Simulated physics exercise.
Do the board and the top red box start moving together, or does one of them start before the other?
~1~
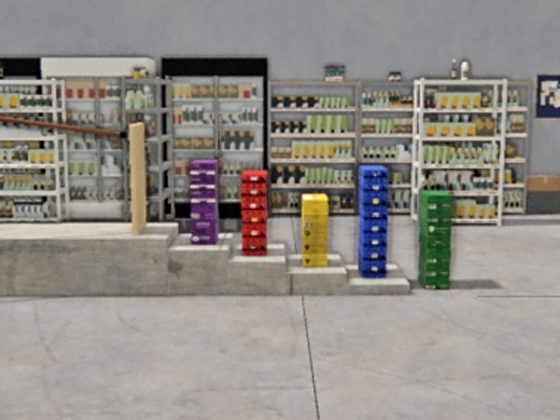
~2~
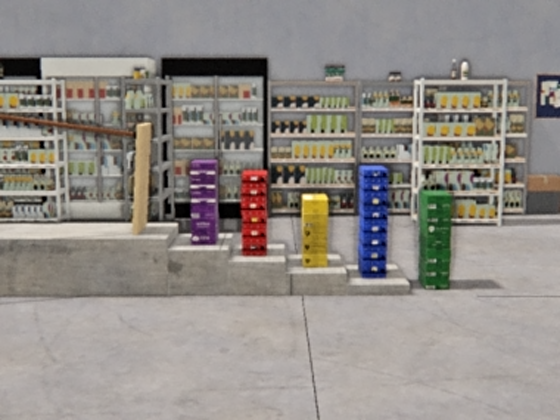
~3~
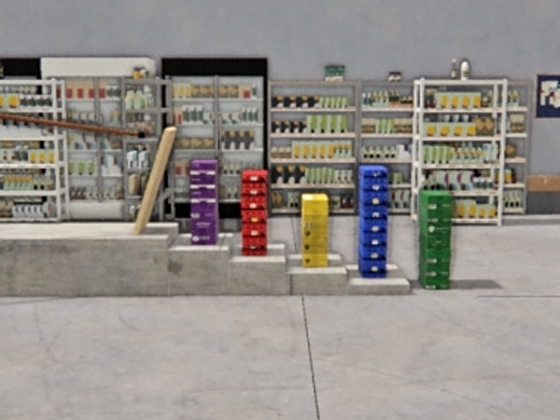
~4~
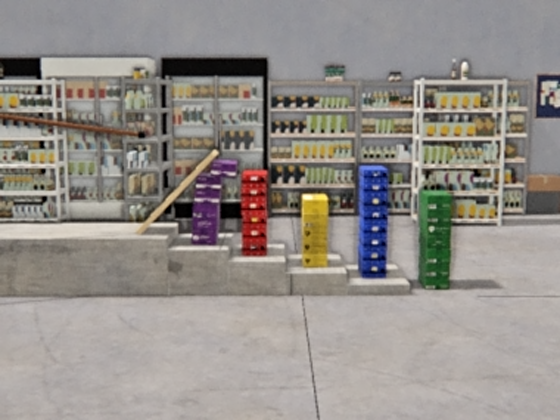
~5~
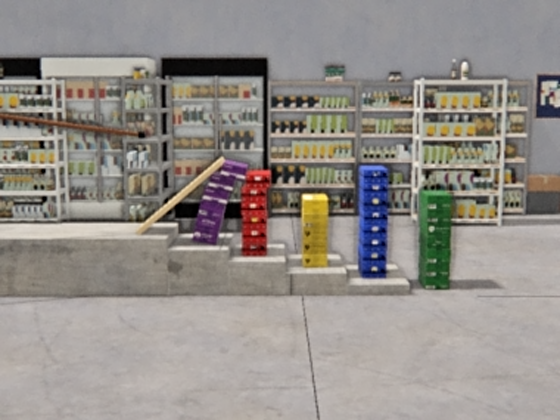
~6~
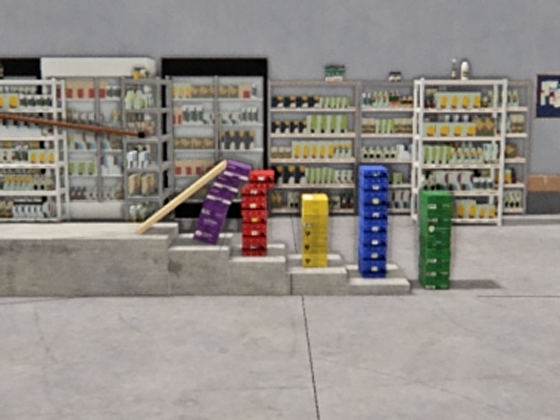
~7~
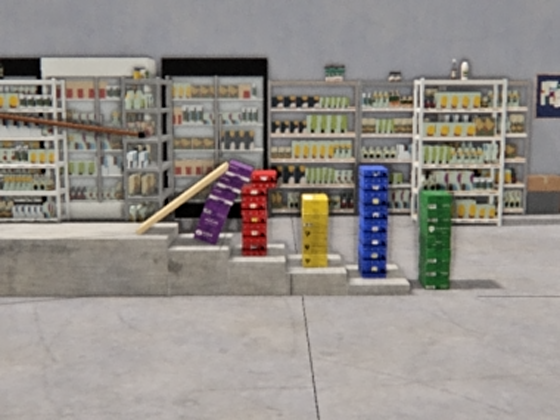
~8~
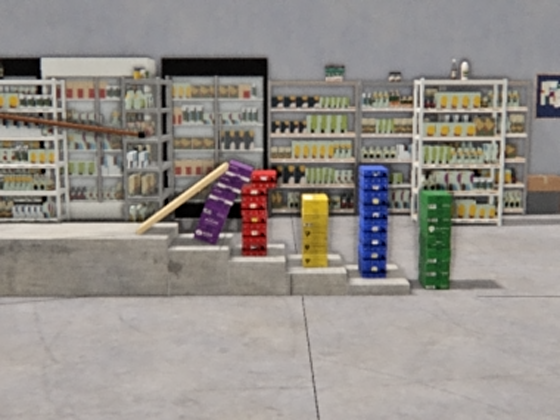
They do not start together. The board starts to tip first, and the top red box shifts only later, once the purple column is leaning against the red one.
